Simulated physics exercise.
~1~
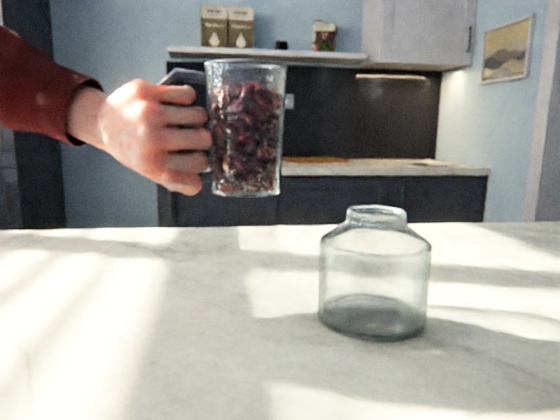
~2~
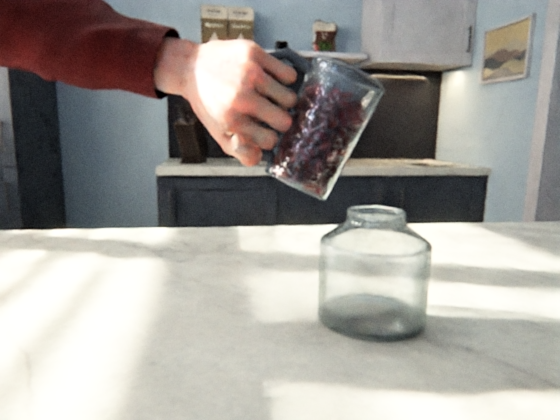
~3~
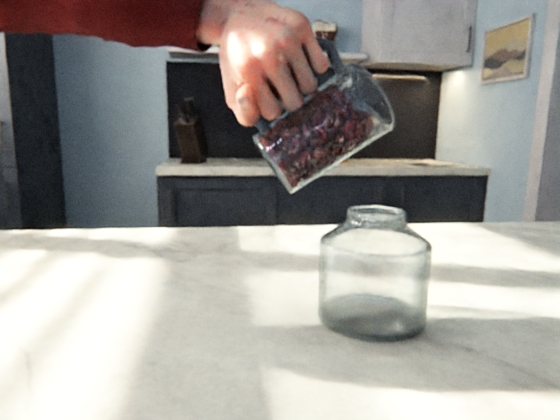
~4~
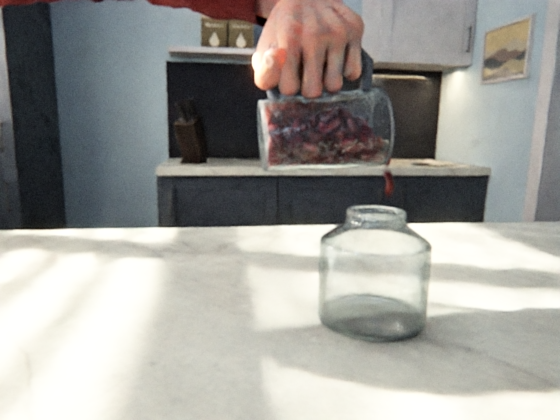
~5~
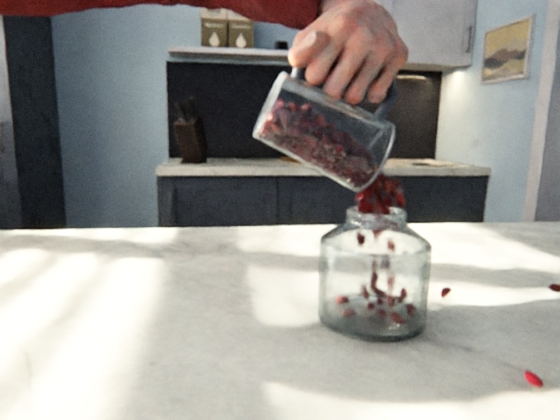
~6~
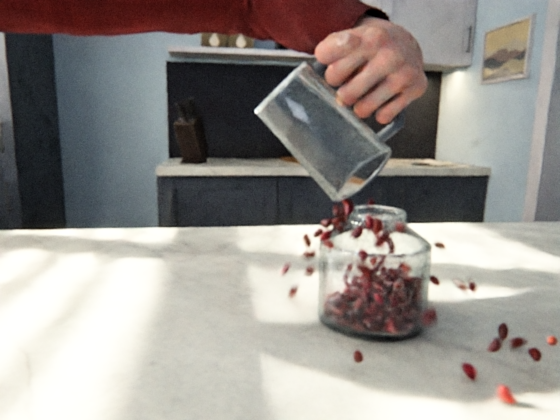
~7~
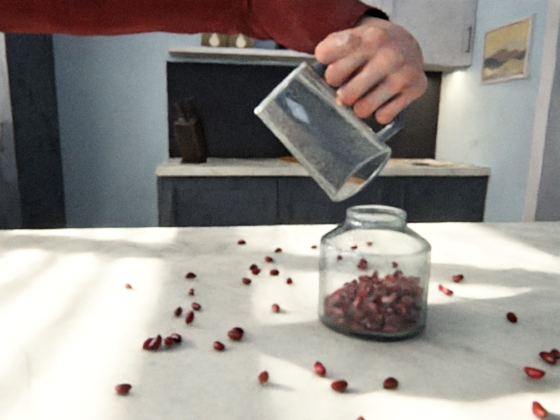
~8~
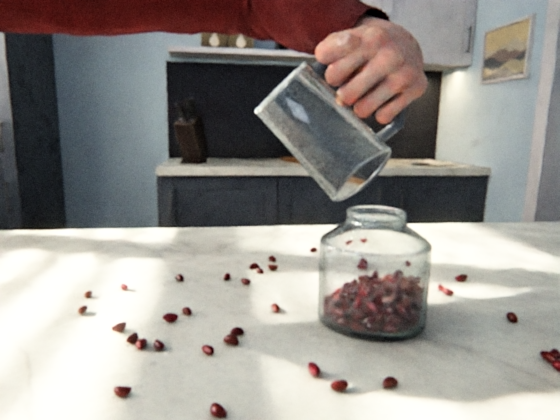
On a pale countertop in a kitchen, a hand in a red sleeve moves a clear cup of dark red beans rightward over an empty glass jar and tips it until empty; most beans land in the jar, while others scatter across the counter.
